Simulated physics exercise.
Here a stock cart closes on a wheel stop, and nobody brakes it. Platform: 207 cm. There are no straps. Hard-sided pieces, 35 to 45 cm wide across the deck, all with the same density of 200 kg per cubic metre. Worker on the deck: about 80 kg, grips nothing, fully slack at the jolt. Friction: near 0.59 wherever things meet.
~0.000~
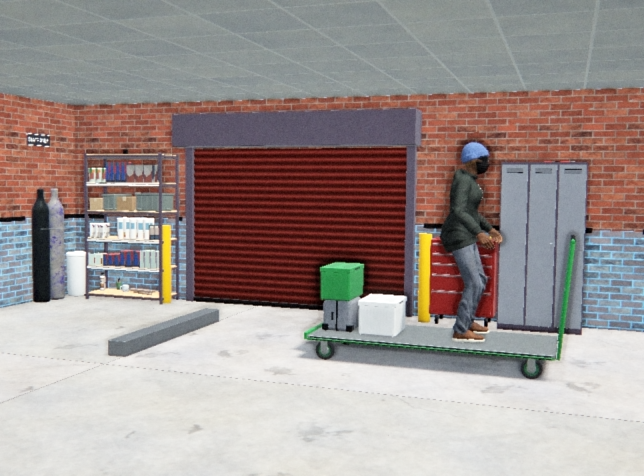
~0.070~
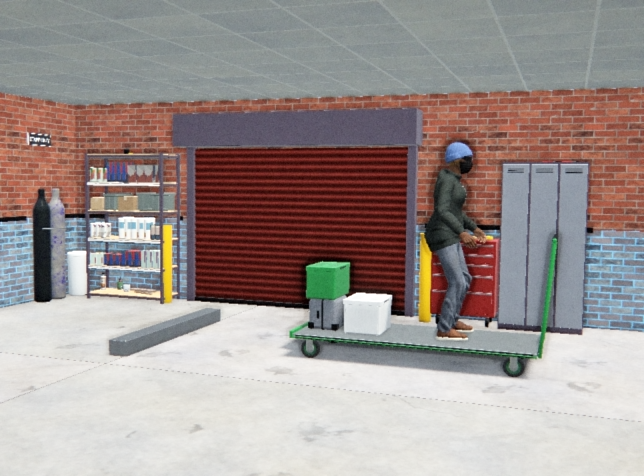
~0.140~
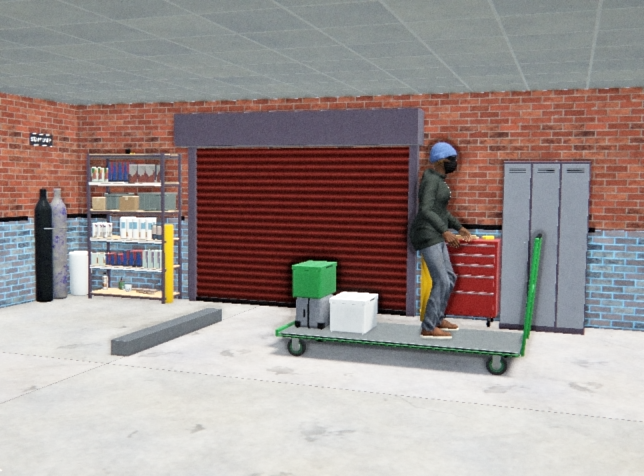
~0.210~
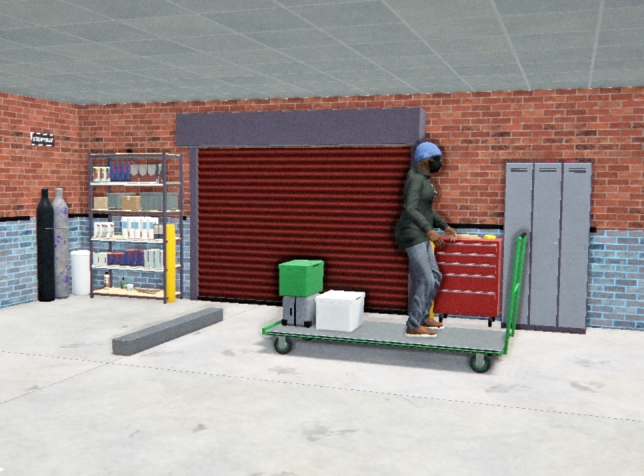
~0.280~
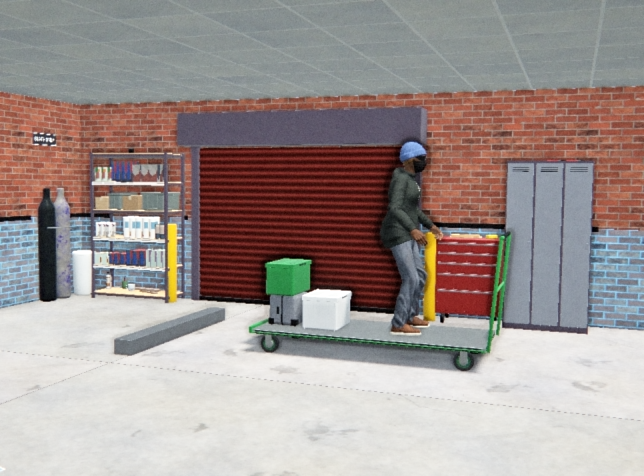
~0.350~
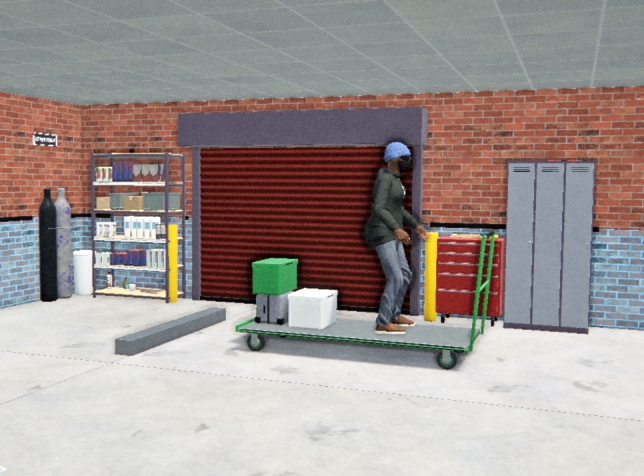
In the video, a person in a blue cap and dark mask stands on a flat green-edged cart carrying a green tote and a white box, knees slightly bent, as it rolls steadily left past lockers and a red shutter.
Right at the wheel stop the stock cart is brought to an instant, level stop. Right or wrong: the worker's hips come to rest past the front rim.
Wrong.
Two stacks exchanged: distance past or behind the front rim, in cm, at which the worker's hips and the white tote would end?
Result - hips: 30 cm behind rim; white: 20 cm behind rim.
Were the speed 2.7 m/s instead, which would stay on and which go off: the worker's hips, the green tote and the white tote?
Then the hips would not stay put, the green one would not stay put and the white one would stay put.
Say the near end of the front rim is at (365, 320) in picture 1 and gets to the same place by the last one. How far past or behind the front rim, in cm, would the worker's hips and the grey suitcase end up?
Hips 40 past, grey 10 past.
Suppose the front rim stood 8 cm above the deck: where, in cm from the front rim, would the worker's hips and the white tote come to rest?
With that rim, the hips stay 20 cm behind and white stays 50 cm behind.
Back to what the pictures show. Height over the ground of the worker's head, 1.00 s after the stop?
Roughly 40 cm above the ground.
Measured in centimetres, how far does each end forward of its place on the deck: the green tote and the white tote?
Forward shift, cm - green: 75; white: 15.
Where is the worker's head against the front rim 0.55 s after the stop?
At that moment it sits around 40 cm behind the rim.
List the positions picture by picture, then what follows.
Hips (460, 237), green tote (342, 281), rim corner (305, 335); 158 cm still to roll, in the first picture.
Hips (444, 236), green tote (328, 280), rim corner (291, 334); 143 cm still to roll, in the second picture.
Hips (429, 235), green tote (315, 279), rim corner (277, 332); 129 cm still to roll, in the third picture.
Hips (414, 234), green tote (302, 278), rim corner (263, 331); 114 cm still to roll, in the fourth picture.
Hips (399, 234), green tote (289, 277), rim corner (250, 329); 99 cm still to roll, in the fifth picture.
Hips (384, 233), green tote (275, 276), rim corner (236, 328); 85 cm still to roll. Speed about 2.1 m/s, in the sixth picture.
The wheels strike at 0.76 s.
After 1.31 s the worker's hips are 38 cm behind the rim, near (210, 273) in the last picture's view.
After 1.76 s the worker's hips are 26 cm behind the rim, near (199, 273) in the last picture's view.
When all is still (3.5 s), past the rim, green tote; behind it, grey suitcase, white tote and the worker's hips.
